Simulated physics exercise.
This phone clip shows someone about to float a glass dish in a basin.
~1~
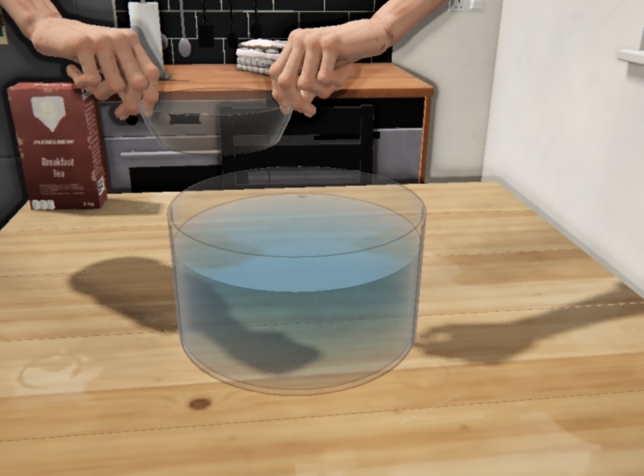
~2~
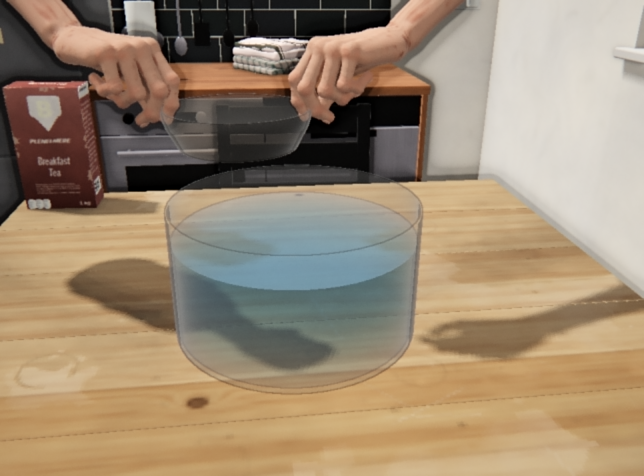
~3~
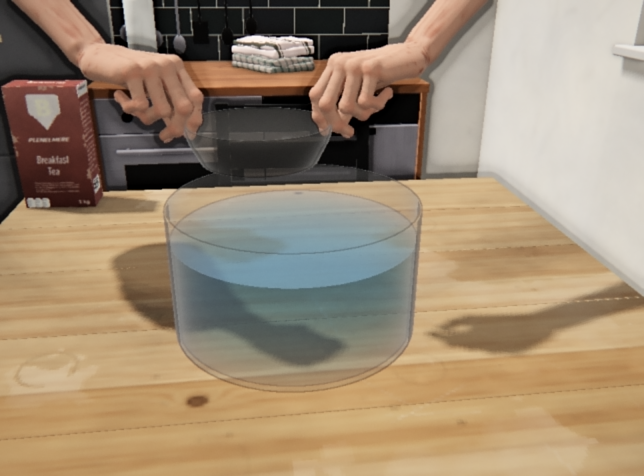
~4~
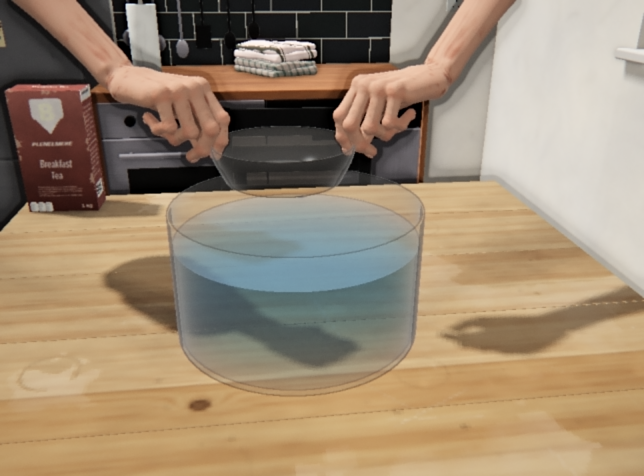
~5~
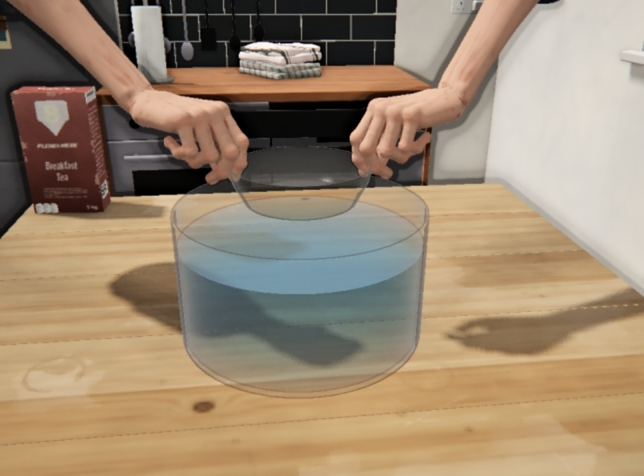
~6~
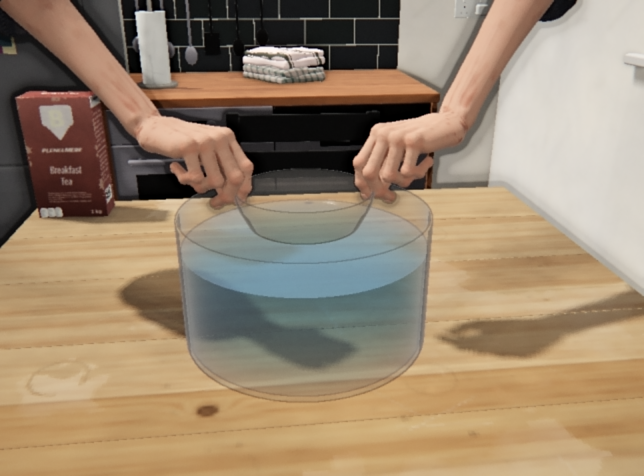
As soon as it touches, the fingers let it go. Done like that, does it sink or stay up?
It stays up.
A moment on, the dish dips into the water.
Further on, it bobs and steadies.
When it is over, the dish floats with about half of its side showing.
